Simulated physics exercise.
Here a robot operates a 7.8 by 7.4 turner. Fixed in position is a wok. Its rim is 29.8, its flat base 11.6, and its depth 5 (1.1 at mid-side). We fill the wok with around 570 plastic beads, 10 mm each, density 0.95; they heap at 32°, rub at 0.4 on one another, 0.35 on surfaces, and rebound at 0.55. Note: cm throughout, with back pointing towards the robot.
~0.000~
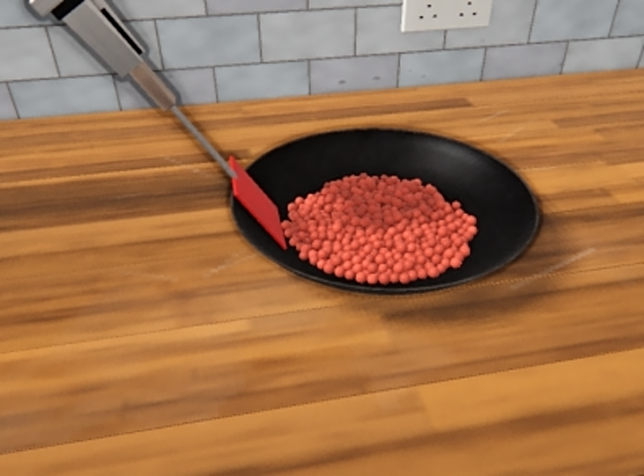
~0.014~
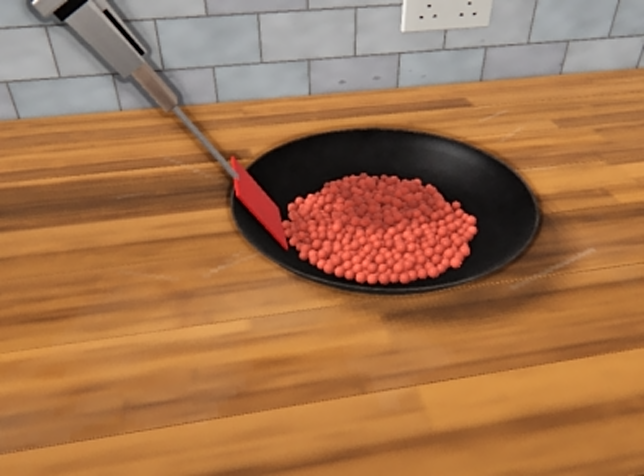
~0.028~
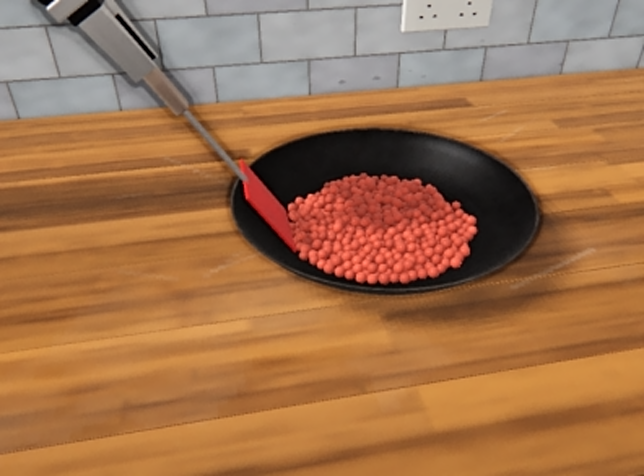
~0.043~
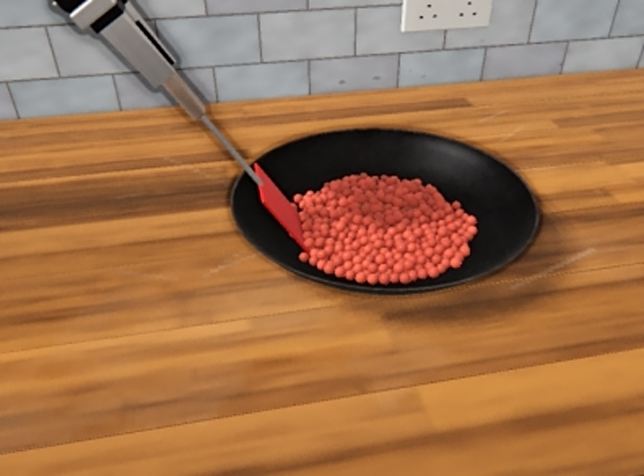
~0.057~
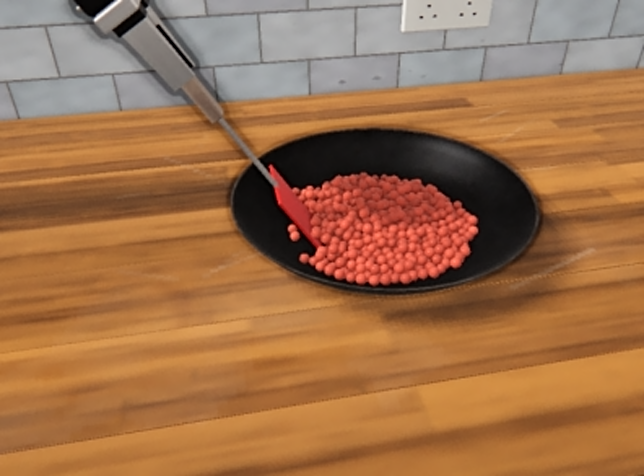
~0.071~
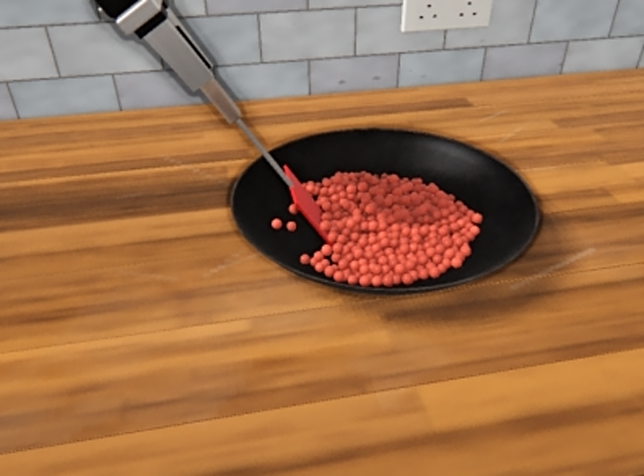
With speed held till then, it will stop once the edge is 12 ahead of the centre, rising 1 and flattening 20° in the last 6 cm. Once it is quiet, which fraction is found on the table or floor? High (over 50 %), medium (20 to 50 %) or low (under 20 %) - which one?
Medium, from 20 to 50 %.
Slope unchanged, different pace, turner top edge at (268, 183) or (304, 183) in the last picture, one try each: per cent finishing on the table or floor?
About 20 and 35 percent.
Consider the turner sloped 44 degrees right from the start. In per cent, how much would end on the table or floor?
In that case around 30 per cent.
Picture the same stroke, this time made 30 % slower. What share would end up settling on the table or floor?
In that case some 20 per cent.
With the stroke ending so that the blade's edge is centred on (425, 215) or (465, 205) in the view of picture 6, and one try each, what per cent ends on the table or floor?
I'd say roughly 0 per cent, then roughly 15 per cent.
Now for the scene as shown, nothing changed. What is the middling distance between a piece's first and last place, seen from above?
Distance: Near 4 cm.
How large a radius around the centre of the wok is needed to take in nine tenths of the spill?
I'd estimate close to 50 centimetres.
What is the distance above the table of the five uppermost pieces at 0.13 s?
About 6 centimetres.
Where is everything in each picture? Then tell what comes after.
The first picture shows turner top edge at (233, 174), sloping 58°; upper third of the load around (375, 220), from x 285 to 470, top at y 175; 569 in the wok.
The second picture shows turner top edge at (235, 175), sloping 58°; upper third of the load around (375, 220), from x 285 to 470, top at y 175.
The third picture shows turner top edge at (244, 178), sloping 58°; upper third of the load around (375, 219), from x 290 to 470, top at y 175.
The fourth picture shows turner top edge at (259, 182), sloping 58°; upper third of the load around (369, 217), from x 295 to 470, top at y 175.
The fifth picture shows turner top edge at (275, 183), sloping 58°; upper third of the load around (369, 214), from x 295 to 475, top at y 175.
The sixth picture shows turner top edge at (290, 184), sloping 58°; upper third of the load around (373, 213), from x 275 to 475, top at y 175; 569 in the wok.
After 0.13 s, sloping 58°, highest piece 9 above the table; 568 in the wok, 1 on the blade or in flight.
After 0.19 s, sloping 54°, highest piece 10 above the table; 568 in the wok, 1 on the blade or in flight.
After 0.42 s, sloping 38°, highest piece 11 above the table; 387 in the wok, 134 on the table or floor, 48 on the blade or in flight.
After 1.47 s, sloping 38°, highest piece 3 above the table; 387 in the wok, 182 on the table or floor.
At rest, 387 in the wok, 182 on the table or floor. That is 32 % on the table or floor.
